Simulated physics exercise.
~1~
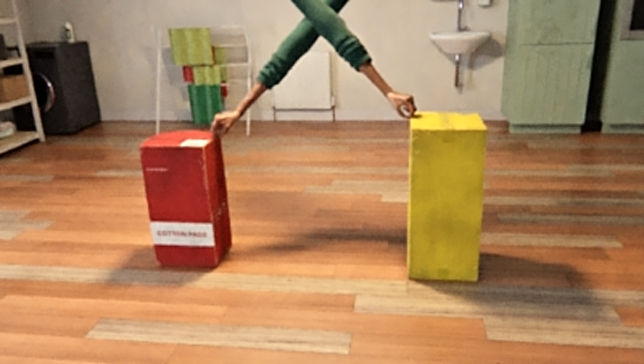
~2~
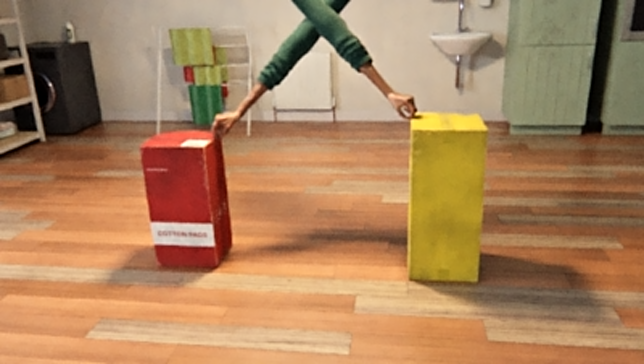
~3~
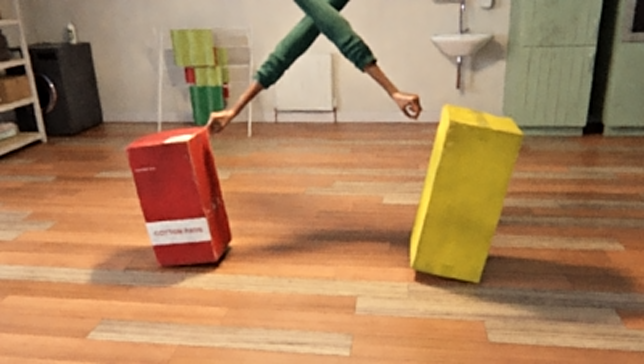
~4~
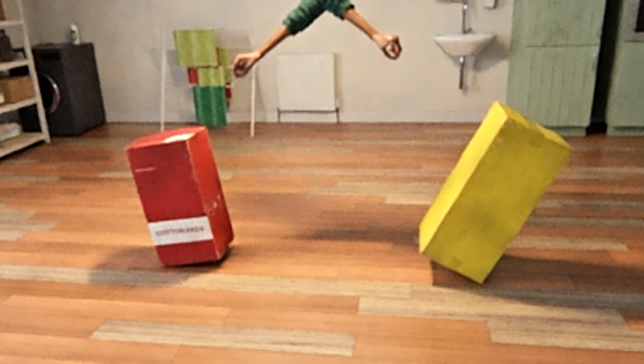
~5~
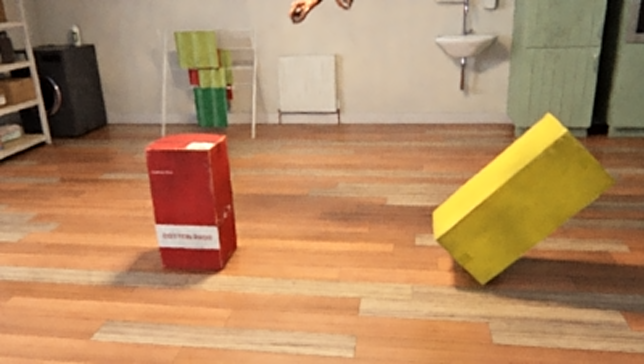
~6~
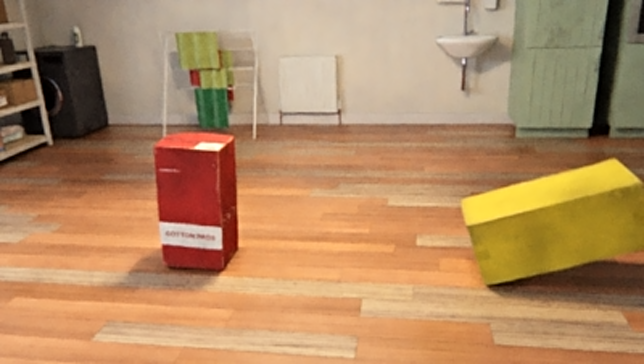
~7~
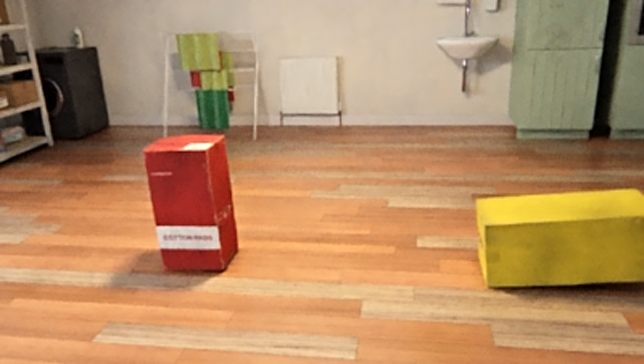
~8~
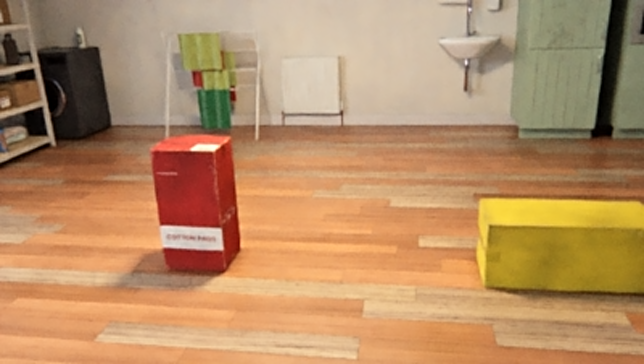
A yellow parcel and a red parcel, standing upright on a wooden floor, tilt as crossed hands let go and withdraw; the yellow one leans right and topples onto its side, while the red one tips slightly left, rocks back and stays upright.
